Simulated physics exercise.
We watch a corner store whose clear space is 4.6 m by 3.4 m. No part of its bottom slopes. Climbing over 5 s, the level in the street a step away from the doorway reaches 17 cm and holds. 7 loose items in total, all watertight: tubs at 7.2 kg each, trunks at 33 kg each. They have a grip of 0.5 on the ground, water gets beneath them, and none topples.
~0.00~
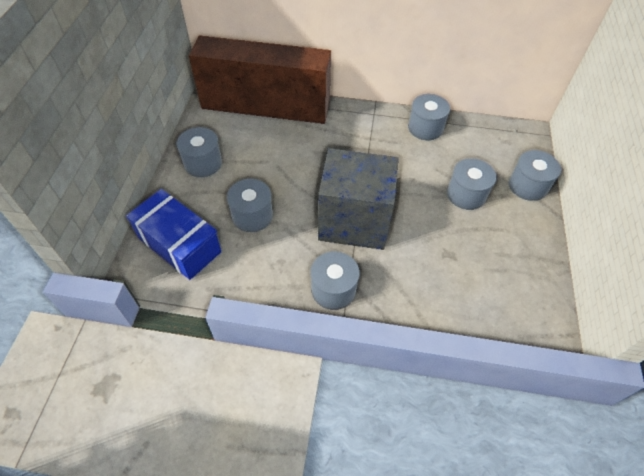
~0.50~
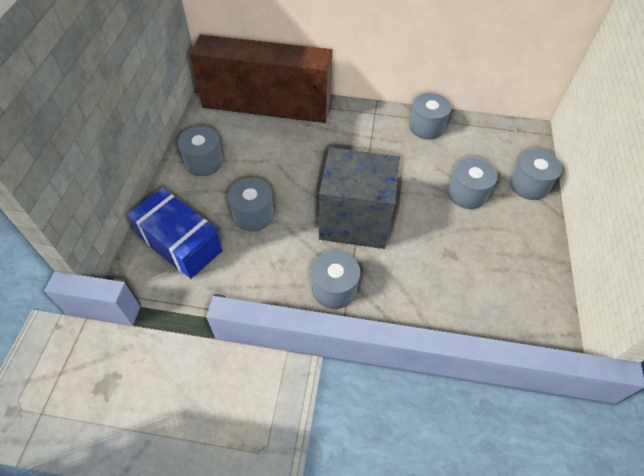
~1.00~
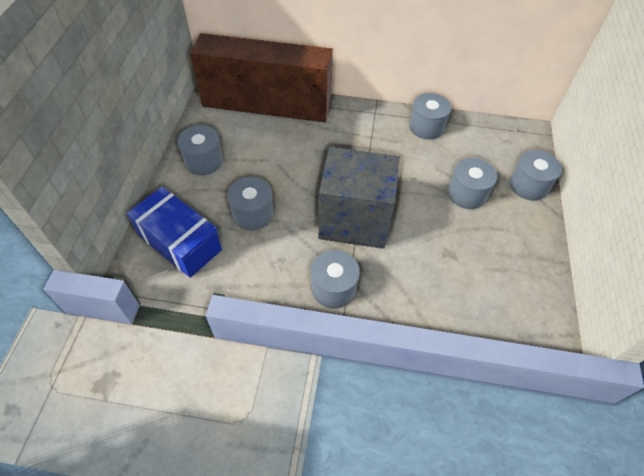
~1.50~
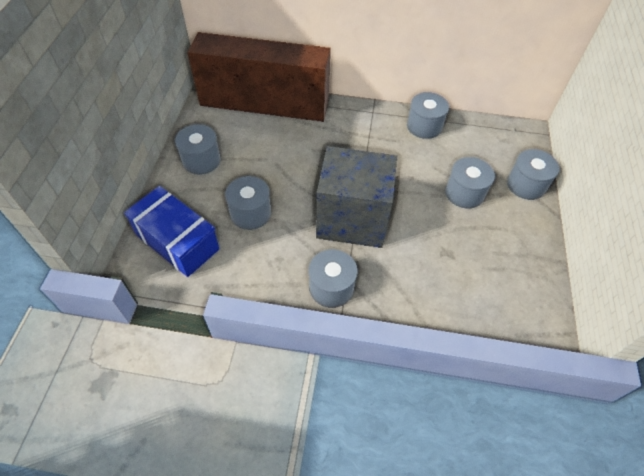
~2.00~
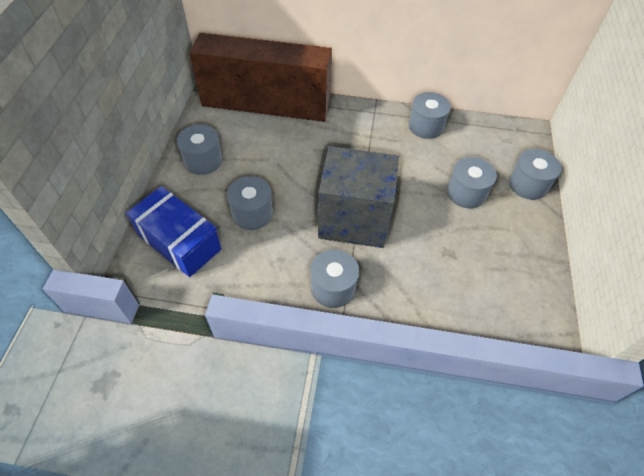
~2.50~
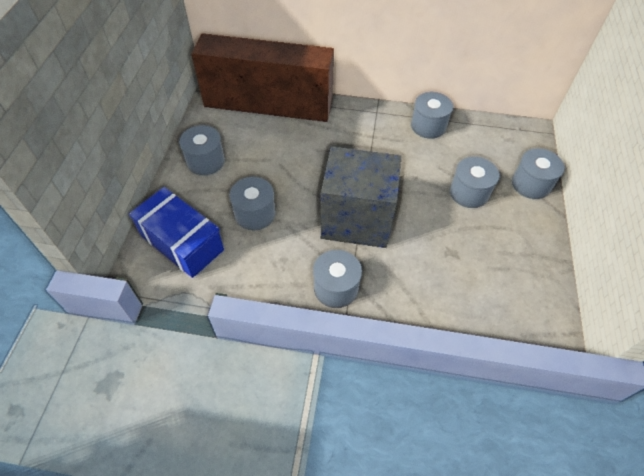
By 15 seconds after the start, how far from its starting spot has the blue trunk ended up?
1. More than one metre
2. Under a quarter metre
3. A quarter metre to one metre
1, more than one metre.
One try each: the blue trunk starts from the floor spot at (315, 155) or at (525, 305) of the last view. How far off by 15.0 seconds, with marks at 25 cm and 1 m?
Results in order: It covers a small distance; it remains near its start.
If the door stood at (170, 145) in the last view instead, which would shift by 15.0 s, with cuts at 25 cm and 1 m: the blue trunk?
With that change, the blue trunk stays nearly motionless.
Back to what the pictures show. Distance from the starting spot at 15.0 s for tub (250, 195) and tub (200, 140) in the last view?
Shifts: 140 cm / 80 cm.
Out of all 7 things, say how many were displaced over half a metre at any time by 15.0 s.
It adds up to 6.
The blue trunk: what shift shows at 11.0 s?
Some 120 cm from the start.
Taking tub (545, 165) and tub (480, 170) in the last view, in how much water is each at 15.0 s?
Some 6 cm at the first, some 4 cm at the second.
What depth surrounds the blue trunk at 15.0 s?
Depth approx. 9 cm.
After 3.5 s the blue trunk is near (173, 221), 0.0 m from its start, aground; 0 afloat.
After 6.8 s the blue trunk is near (190, 193), 0.4 m from its start, aground; 0 afloat.
After 11.0 s the blue trunk is near (210, 139), 1.1 m from its start, aground; 2 afloat.
After 15.0 s the blue trunk is near (211, 118), 1.5 m from its start, afloat; 6 afloat.
